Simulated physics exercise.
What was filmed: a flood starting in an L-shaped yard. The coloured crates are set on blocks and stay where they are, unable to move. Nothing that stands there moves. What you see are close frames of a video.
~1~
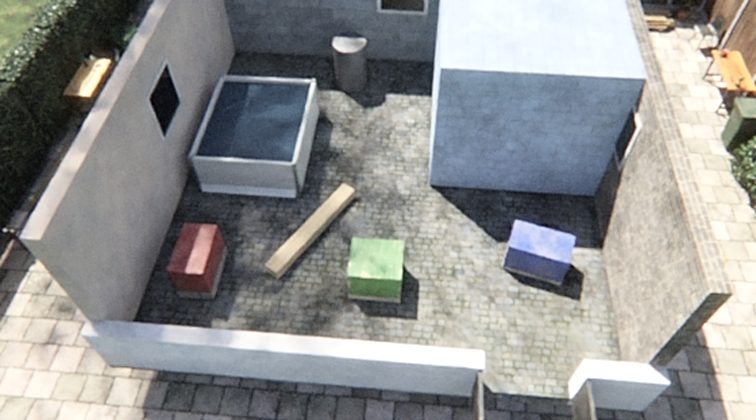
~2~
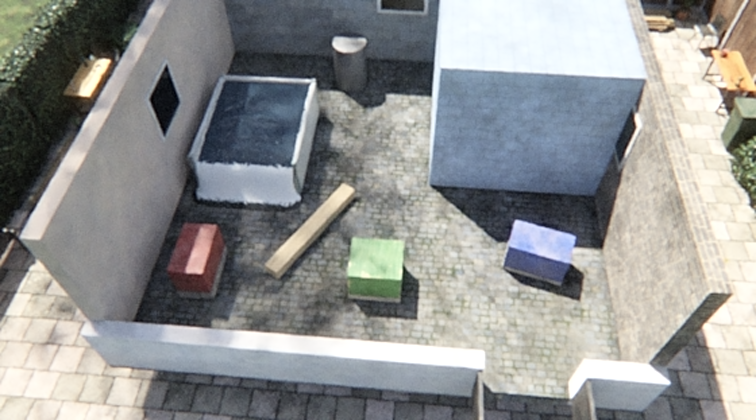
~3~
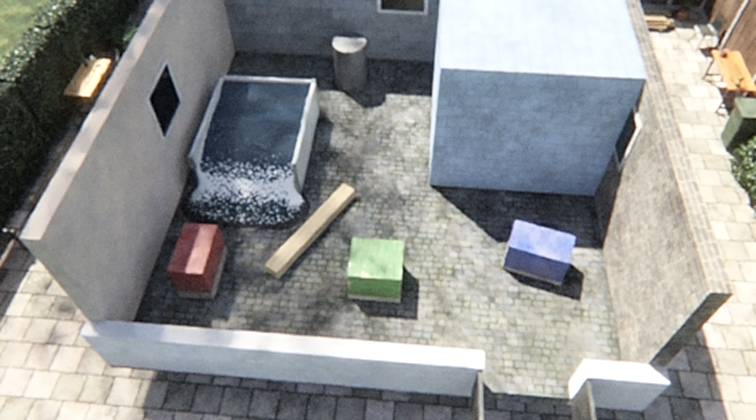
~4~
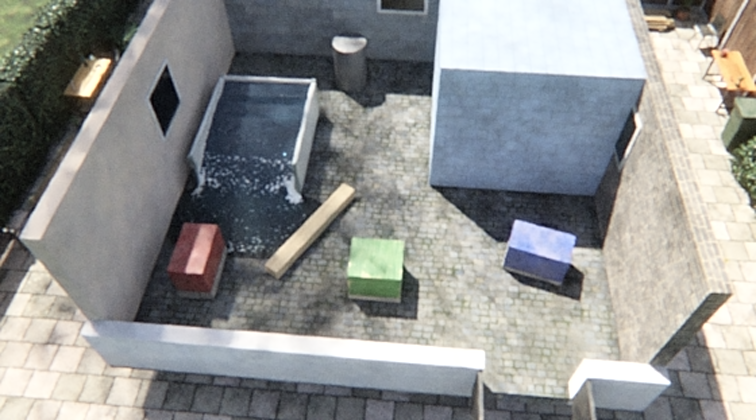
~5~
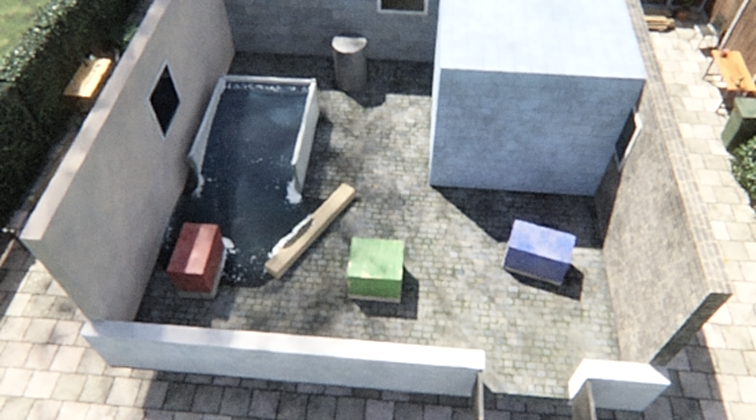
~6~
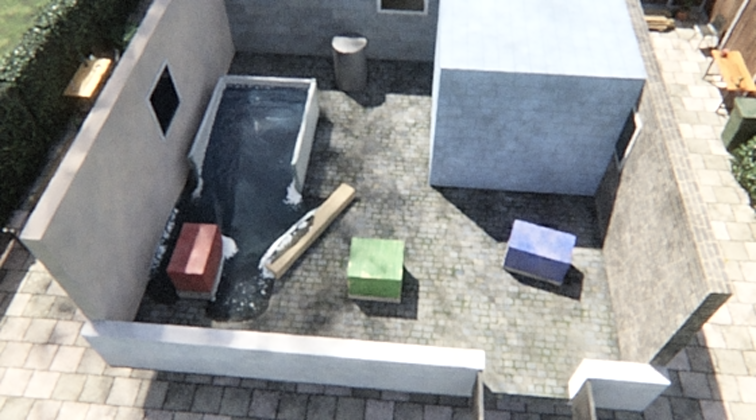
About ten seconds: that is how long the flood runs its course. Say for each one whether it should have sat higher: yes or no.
Green crate - yes; blue crate - yes; red crate - yes.
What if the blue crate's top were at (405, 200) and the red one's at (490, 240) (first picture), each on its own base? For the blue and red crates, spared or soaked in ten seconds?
Summary - blue: Flooded, red: Untouched.
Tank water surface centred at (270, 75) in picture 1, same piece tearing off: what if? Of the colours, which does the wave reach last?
That would be the crate marked blue.
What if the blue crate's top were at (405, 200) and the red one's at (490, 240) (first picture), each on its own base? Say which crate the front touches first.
That should be the green crate.
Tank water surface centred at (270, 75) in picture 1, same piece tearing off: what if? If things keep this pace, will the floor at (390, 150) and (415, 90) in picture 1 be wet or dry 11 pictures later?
In turn: Free of water, no water.
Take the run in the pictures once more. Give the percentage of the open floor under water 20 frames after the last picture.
That works out to some 50 in a hundred.
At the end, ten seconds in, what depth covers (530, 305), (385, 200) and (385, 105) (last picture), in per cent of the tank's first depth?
In turn 12, 6 and 8 in a hundred.
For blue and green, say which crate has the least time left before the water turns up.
The one in green, I say.
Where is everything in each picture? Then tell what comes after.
The first frame shows still water in the open tank at (256, 120).
In the second frame, the front is at (197, 191), out from the gap at (248, 179).
In the third frame, water pours out at (248, 181) and has run to (187, 210).
In the fourth frame, water pours out at (249, 182) and has run to (169, 229).
In the fifth frame, the front is at (259, 282), out from the gap at (249, 182).
In the sixth frame, the front is at (247, 316), out from the gap at (249, 183).
A moment on, water covers 20 % of the floor; the green crate not reached, the blue crate not reached, the red crate water round its plinth.
Next, water covers 30 % of the floor; the green crate water round its plinth, the blue crate not reached, the red crate water round its plinth.
Then, water covers 50 % of the floor; the green crate water round its plinth, the blue crate water round its plinth, the red crate water round its plinth.
Later, water covers 85 % of the floor; the green crate water round its plinth, the blue crate water round its plinth, the red crate water round its plinth.
In the end, water covers 100 % of the floor; the green crate was topped, the blue crate was topped, the red crate was topped.
